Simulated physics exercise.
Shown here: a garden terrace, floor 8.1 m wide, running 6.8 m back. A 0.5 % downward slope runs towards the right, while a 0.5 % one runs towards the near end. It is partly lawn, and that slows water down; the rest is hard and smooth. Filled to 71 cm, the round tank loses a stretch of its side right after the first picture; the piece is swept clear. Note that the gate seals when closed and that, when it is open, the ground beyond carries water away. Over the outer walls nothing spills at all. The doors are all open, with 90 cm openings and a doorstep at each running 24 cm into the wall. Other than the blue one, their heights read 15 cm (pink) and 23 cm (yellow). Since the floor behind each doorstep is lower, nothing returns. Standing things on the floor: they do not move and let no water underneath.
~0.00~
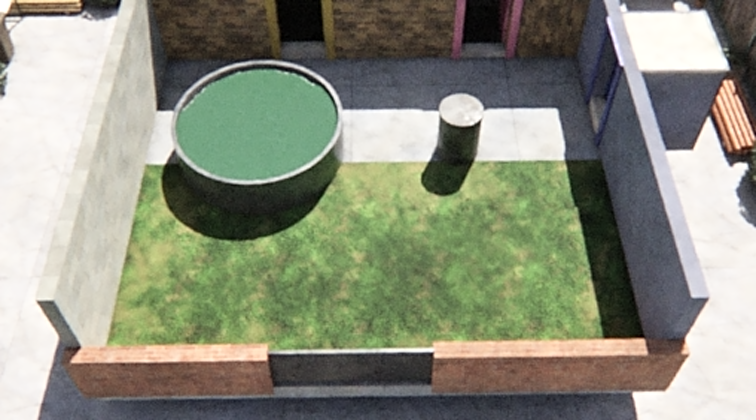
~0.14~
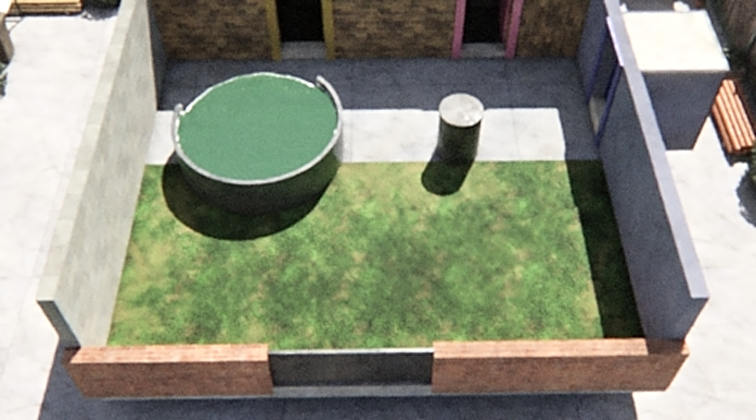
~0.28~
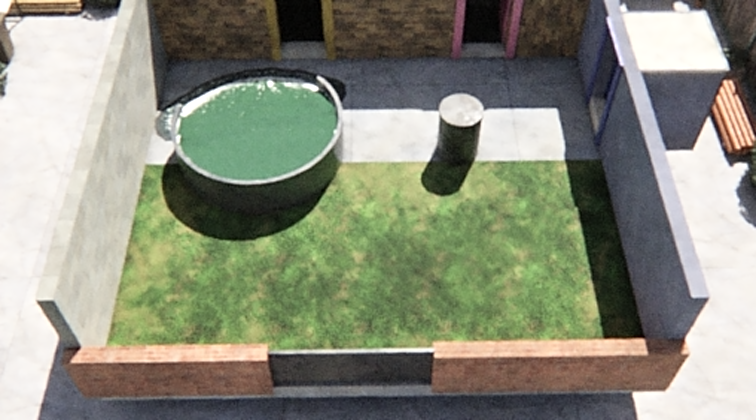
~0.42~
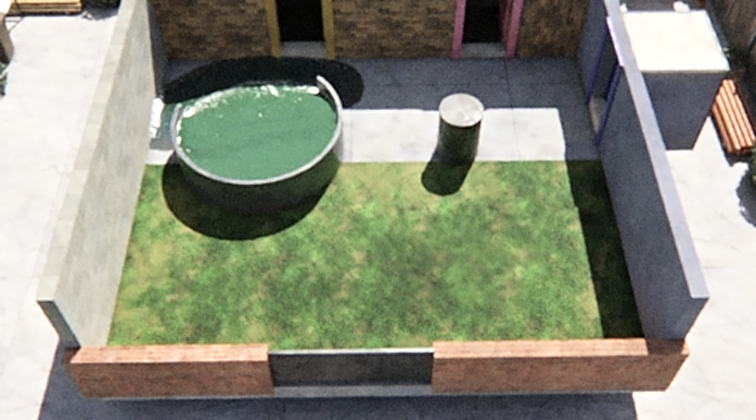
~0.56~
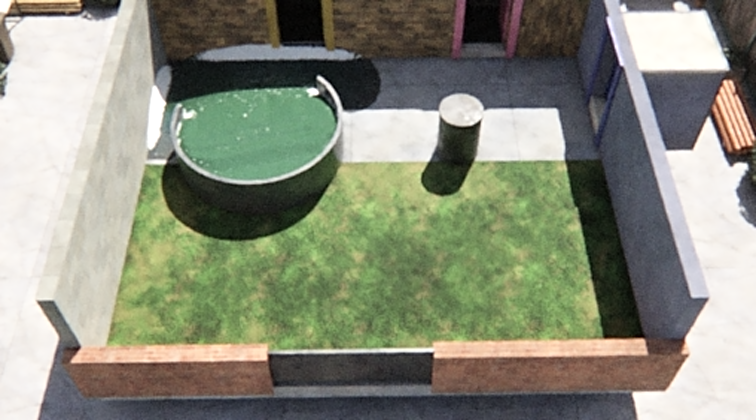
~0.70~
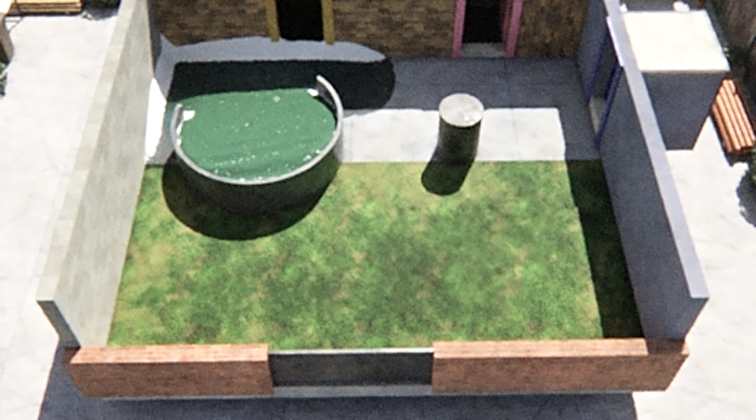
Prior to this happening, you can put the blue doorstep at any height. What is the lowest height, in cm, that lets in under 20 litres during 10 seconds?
About 18 cm.
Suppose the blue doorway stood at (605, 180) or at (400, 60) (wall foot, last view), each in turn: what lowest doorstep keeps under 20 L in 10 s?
First place around 9.5 cm, second around 9.0 cm.
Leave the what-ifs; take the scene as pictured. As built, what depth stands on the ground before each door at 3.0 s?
Door by door in cm - pink 6, blue 13, yellow 29.
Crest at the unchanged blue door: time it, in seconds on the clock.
Some 4.0 s, more or less.
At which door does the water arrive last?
Last of all is the blue door.
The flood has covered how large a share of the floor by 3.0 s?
Some 40 in a hundred.
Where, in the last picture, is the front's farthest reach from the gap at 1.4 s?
Roughly at (488, 61) in the last view.
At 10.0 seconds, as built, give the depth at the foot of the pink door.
The depth there is around 7.5 cm.
After 1.4 s water covers 15 % of the floor, deepest (67 cm) near (232, 64); it has not reached the blue door.
After 3.0 s water covers 40 % of the floor, deepest (34 cm) near (155, 124); 13 cm at the blue door, 0 litres in over its 26 cm doorstep.
After 10.0 s water covers 95 % of the floor, deepest (11 cm) near (494, 369); 10 cm at the blue door, 0 litres in over its 26 cm doorstep.
At the blue door as built, the water arrived by 2.7 s and peaked near 26 cm at 4.2 s.
With a doorstep of 16.5 cm, 30 litres would have come in within the 10 s; with 22.5 cm, 4 litres. So under 20 litres takes about 18 cm.
